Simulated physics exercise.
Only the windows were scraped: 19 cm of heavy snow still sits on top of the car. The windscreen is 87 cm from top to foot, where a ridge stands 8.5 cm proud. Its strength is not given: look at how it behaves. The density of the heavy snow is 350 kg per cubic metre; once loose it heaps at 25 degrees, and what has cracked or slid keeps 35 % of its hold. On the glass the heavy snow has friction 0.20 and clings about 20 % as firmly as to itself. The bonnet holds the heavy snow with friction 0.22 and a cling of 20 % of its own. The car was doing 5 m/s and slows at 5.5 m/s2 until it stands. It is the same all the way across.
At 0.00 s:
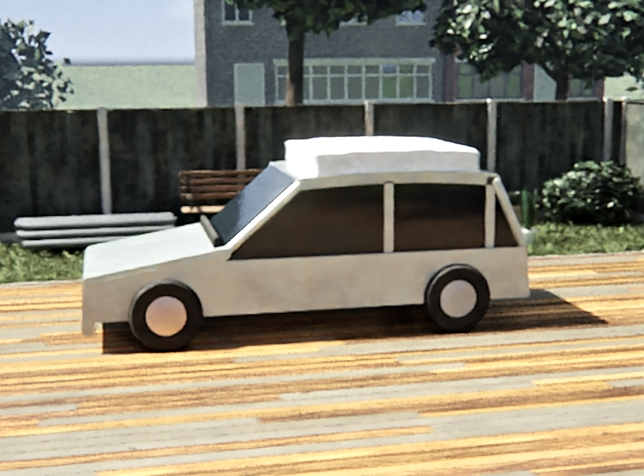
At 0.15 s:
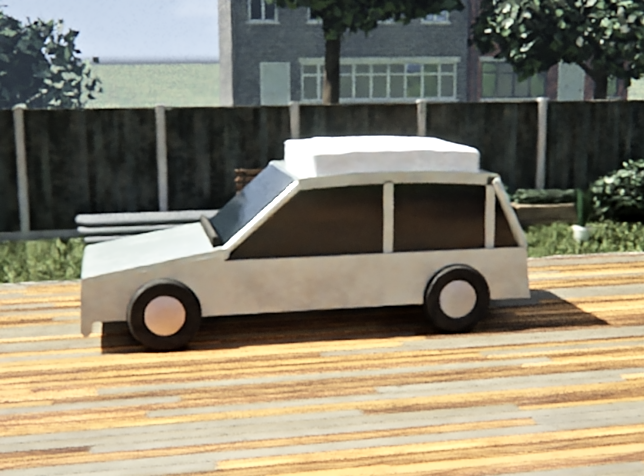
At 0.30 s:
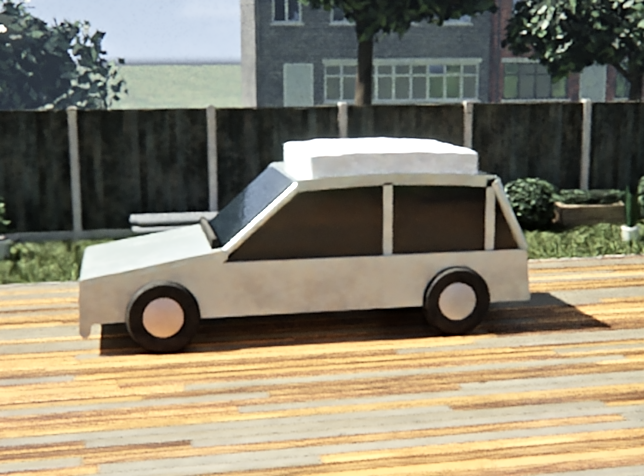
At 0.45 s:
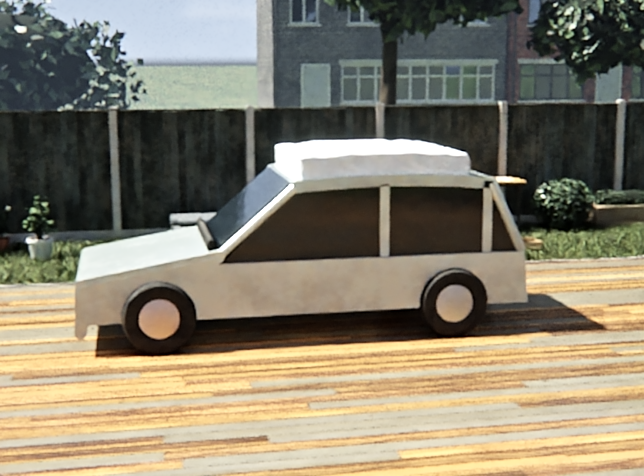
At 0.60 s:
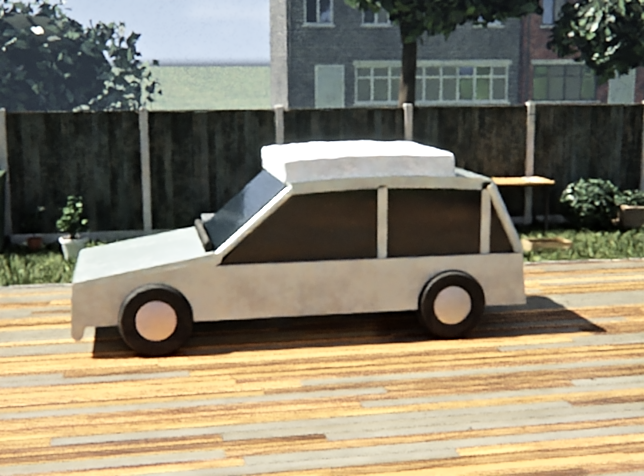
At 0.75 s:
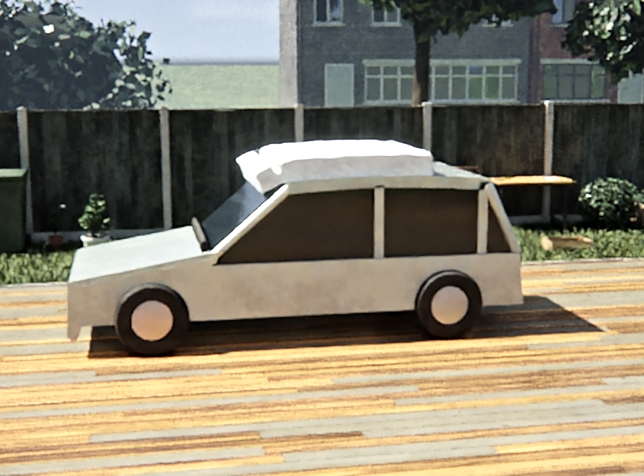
On a striped wooden surface before a dark fence and a brick building, a white car carries a thick slab of snow on its roof; the background shifts right, then the slab slides left over the windscreen's top, cracking.
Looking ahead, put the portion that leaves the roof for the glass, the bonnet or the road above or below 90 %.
The result is above 90 %.
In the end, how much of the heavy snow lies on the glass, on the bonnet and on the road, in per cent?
Roughly 10 % on the glass, 22 % on the bonnet, 70 % on the road.
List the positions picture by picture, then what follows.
Foremost bit of the heavy snow at (315, 160), in the first picture.
Foremost bit of the heavy snow at (313, 159), in the second picture.
Foremost bit of the heavy snow at (311, 162), its middle shifted 1.6 cm, in the third picture.
Foremost bit of the heavy snow at (300, 164), its middle shifted 7.3 cm, in the fourth picture.
Foremost bit of the heavy snow at (284, 167), its middle shifted 18 cm, 3 % of it past the top of the windscreen, in one piece, in the fifth picture.
Foremost bit of the heavy snow at (256, 174), its middle shifted 36 cm, 14 % of it past the top of the windscreen, cracking, in the sixth picture.
After 1.12 s, 43 % of the snow is on the roof, 39 % on the glass, 17 % on the bonnet and none has gone off the nose.
After 1.55 s, 4 % of the snow is on the roof, 38 % on the glass, 53 % on the bonnet and 5 % has gone off the nose.
After 1.98 s, none of the snow is on the roof, 17 % on the glass, 56 % on the bonnet and 27 % has gone off the nose.
After 2.41 s, none of the snow is on the roof, 10 % on the glass, 44 % on the bonnet and 46 % has gone off the nose.
After 3.70 s, none of the snow is on the roof, 10 % on the glass, 21 % on the bonnet and 69 % has gone off the nose.
